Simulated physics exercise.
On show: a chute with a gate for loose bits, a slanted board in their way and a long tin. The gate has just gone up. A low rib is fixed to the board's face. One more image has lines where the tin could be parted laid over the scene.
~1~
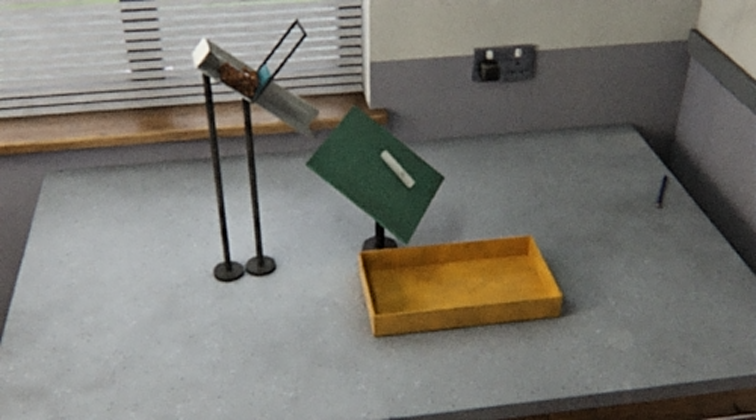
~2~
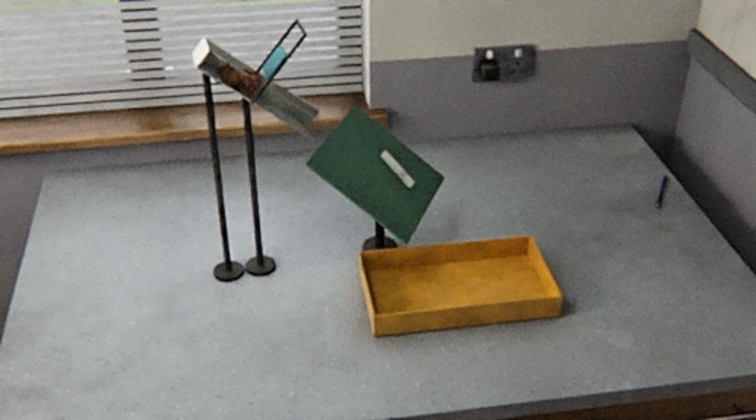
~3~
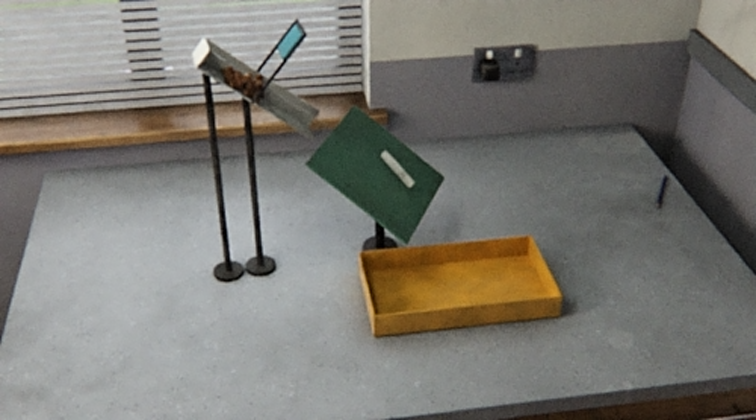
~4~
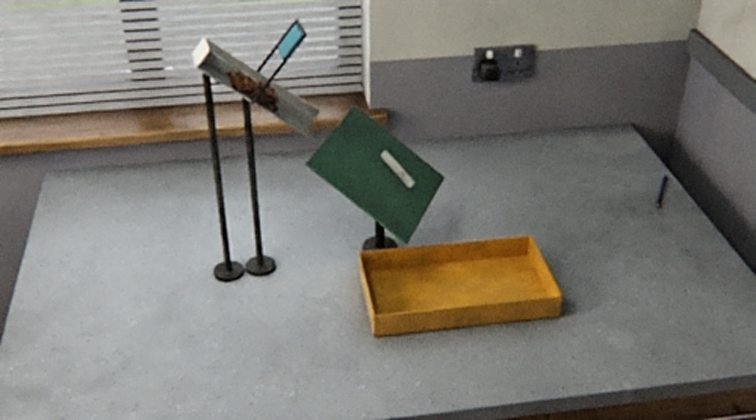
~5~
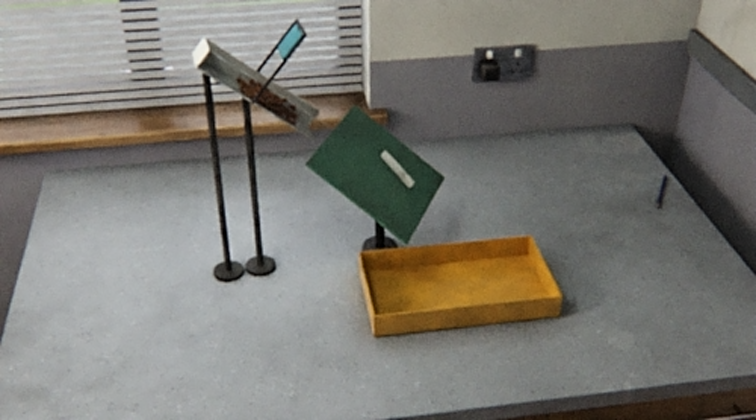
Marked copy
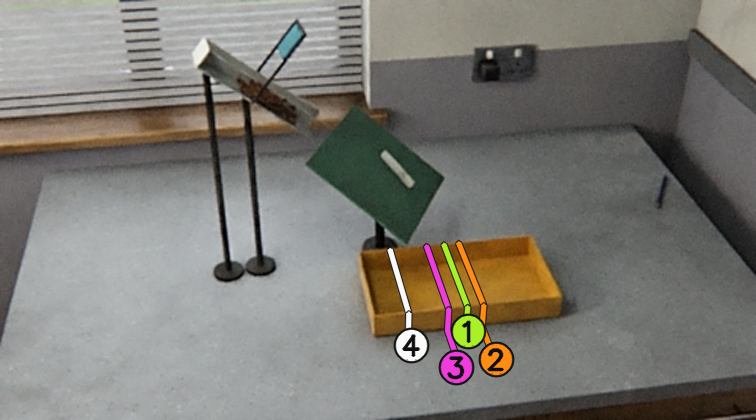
The video shows a raised chute holding brown cereal balls above a slanted green board and an empty yellow tray; a blue gate lifts, and the balls slide down the chute to the right, spreading out along it.
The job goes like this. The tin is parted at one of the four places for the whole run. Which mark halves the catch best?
2 is best.
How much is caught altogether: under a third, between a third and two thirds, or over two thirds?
It is over two thirds.
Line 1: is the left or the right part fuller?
Right.
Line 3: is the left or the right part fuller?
More lands on the right.
On the marked copy, line 1 crosses the front rim at (467, 306); line 2 crosses the front rim at (483, 304); line 3 crosses the front rim at (448, 308); line 4 crosses the front rim at (408, 312).
With 1, of what is caught, none at all on the left of the divider, the whole lot on the right.
With 2, of what is caught, close to two thirds on the left of the divider, close to a third on the right.
With 3, of what is caught, none at all on the left of the divider, the whole lot on the right.
With 4, of what is caught, none at all on the left of the divider, the whole lot on the right.
